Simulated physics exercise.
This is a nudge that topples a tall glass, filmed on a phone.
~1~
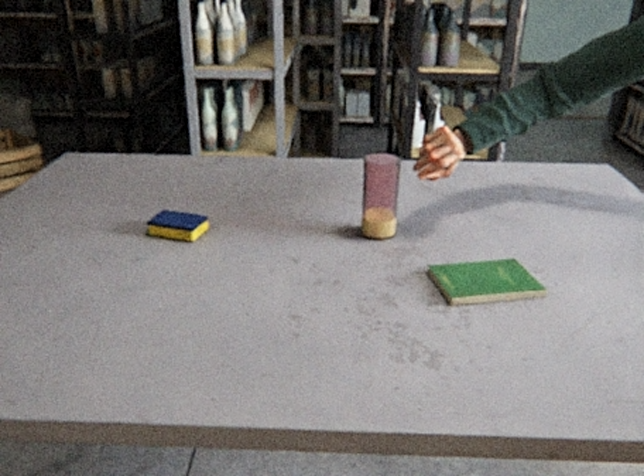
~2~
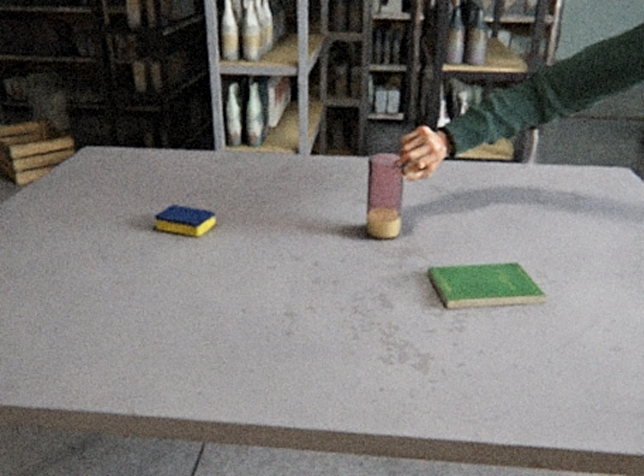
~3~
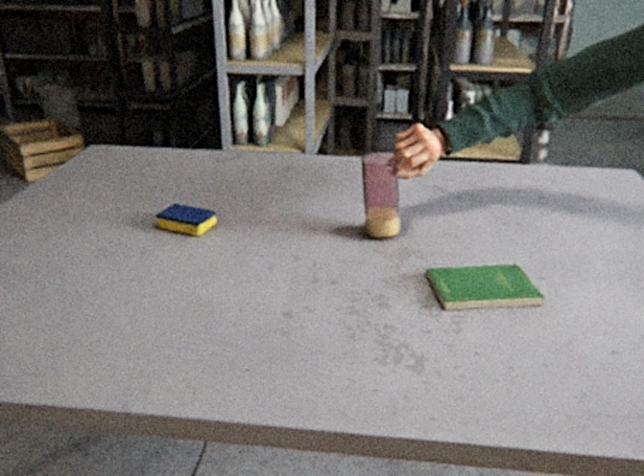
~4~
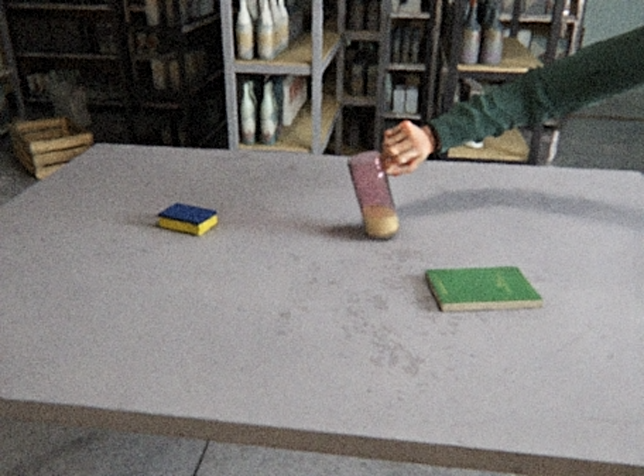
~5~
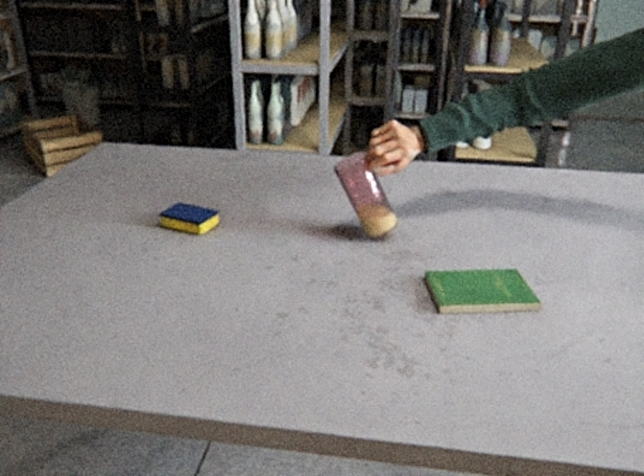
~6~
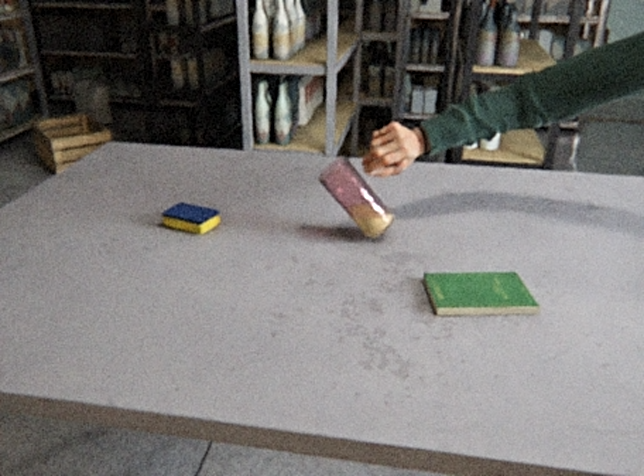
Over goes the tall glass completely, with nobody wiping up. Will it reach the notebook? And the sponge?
One by one: The notebook will most likely avoid the spill, the sponge will most likely meet the spill.
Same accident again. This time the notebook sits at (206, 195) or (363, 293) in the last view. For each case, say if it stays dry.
The object gets caught by the spill at the first position and stays out of reach at the second.
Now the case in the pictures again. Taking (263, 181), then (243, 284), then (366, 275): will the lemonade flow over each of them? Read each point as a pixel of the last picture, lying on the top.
Spot one ends up out of the spill, spot two out of the spill, spot three out of the spill.
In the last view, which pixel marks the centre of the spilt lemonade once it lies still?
The centre settles near (208, 230) in the last view.
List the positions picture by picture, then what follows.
It stands upright; tall glass (380, 195) about a quarter full; notebook (486, 277); sponge (177, 218), in the first picture.
It is being nudged; tall glass about a quarter full, surface at (384, 215), in the second picture.
It is being nudged; tall glass (381, 194) about a quarter full; sponge (186, 213), in the third picture.
It is being nudged; tall glass about a quarter full, surface at (379, 213); notebook (482, 284), in the fourth picture.
It is being nudged; tall glass (366, 194) tipped 25°, in the fifth picture.
It is falling; tall glass (356, 197) tipped 40°; notebook (479, 289); sponge (190, 211), in the sixth picture.
Next, the puddle covers about as much as a saucer; the notebook is clear of it; the sponge is in it.
After that, the puddle covers about as much as a plate; the notebook is clear of it; the sponge is in it.
Finally, the puddle covers about as much as a plate; the notebook is clear of it; the sponge is in it.
